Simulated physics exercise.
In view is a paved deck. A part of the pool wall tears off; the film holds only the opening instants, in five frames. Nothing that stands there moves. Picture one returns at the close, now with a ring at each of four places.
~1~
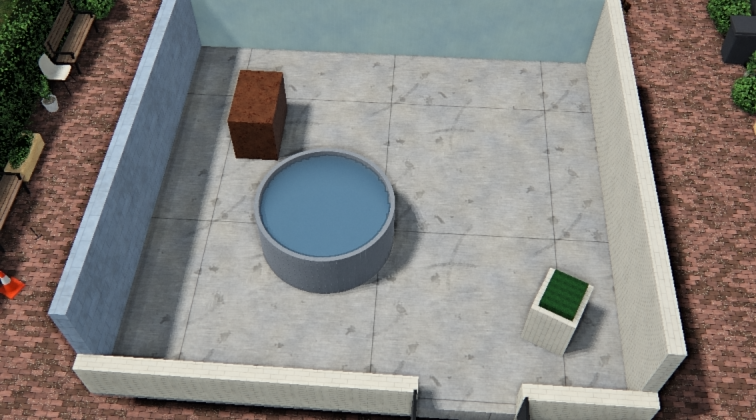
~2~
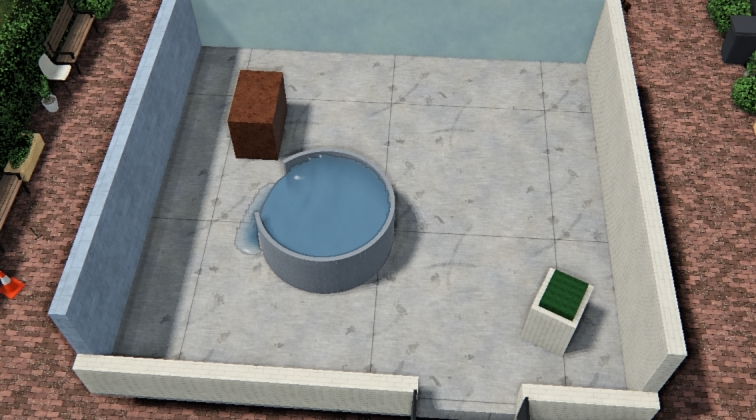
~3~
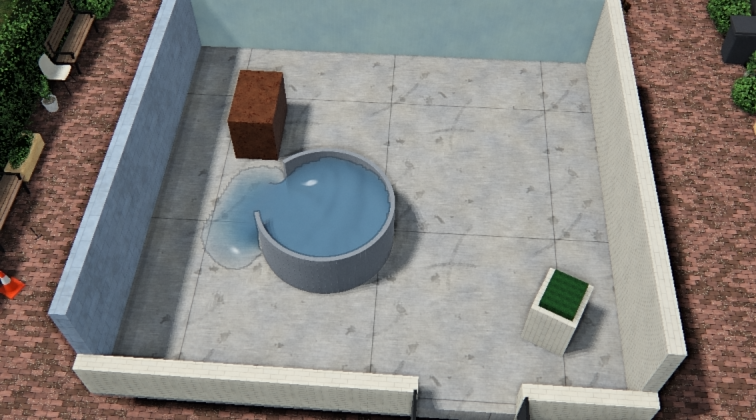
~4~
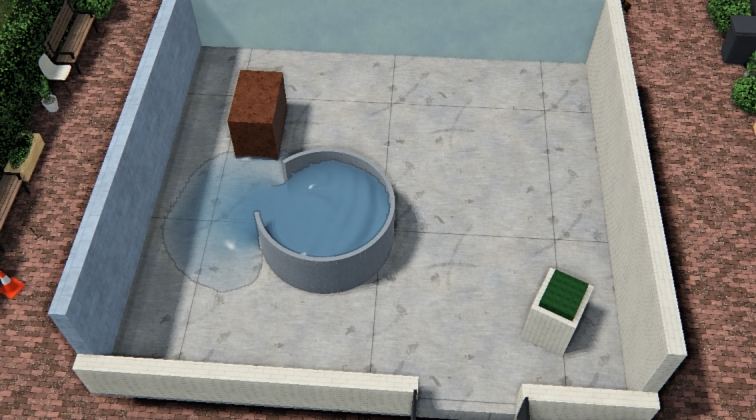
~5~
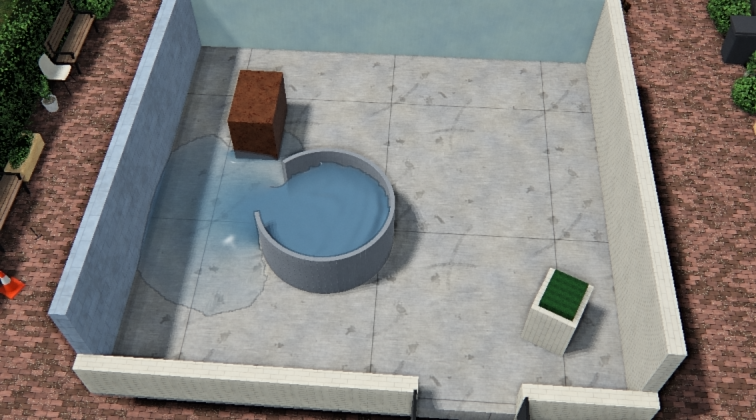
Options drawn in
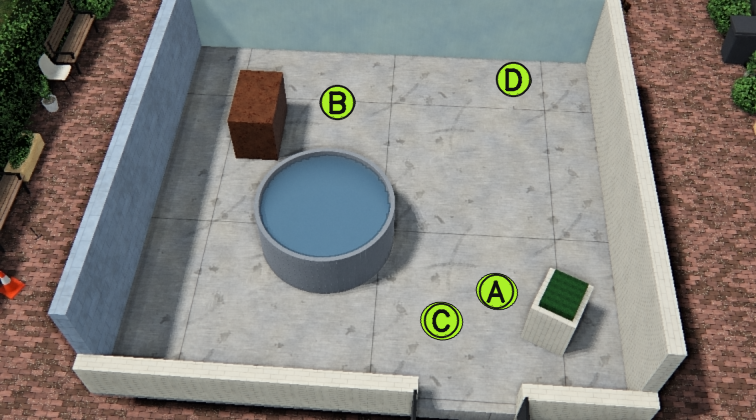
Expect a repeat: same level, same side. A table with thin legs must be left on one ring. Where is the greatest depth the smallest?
The best spot is D.
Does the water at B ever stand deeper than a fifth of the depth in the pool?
No, it does not.
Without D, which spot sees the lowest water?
It is B.
On the marked copy, A at (496, 291); B at (337, 102); C at (441, 320); D at (513, 79).
Choosing A, the water peaks at about 13 % of the depth that stood in the pool.
Choosing B, the water peaks at about 6 % of the depth that stood in the pool.
Choosing C, the water peaks at about 14 % of the depth that stood in the pool.
Choosing D, the water peaks at about 3 % of the depth that stood in the pool.
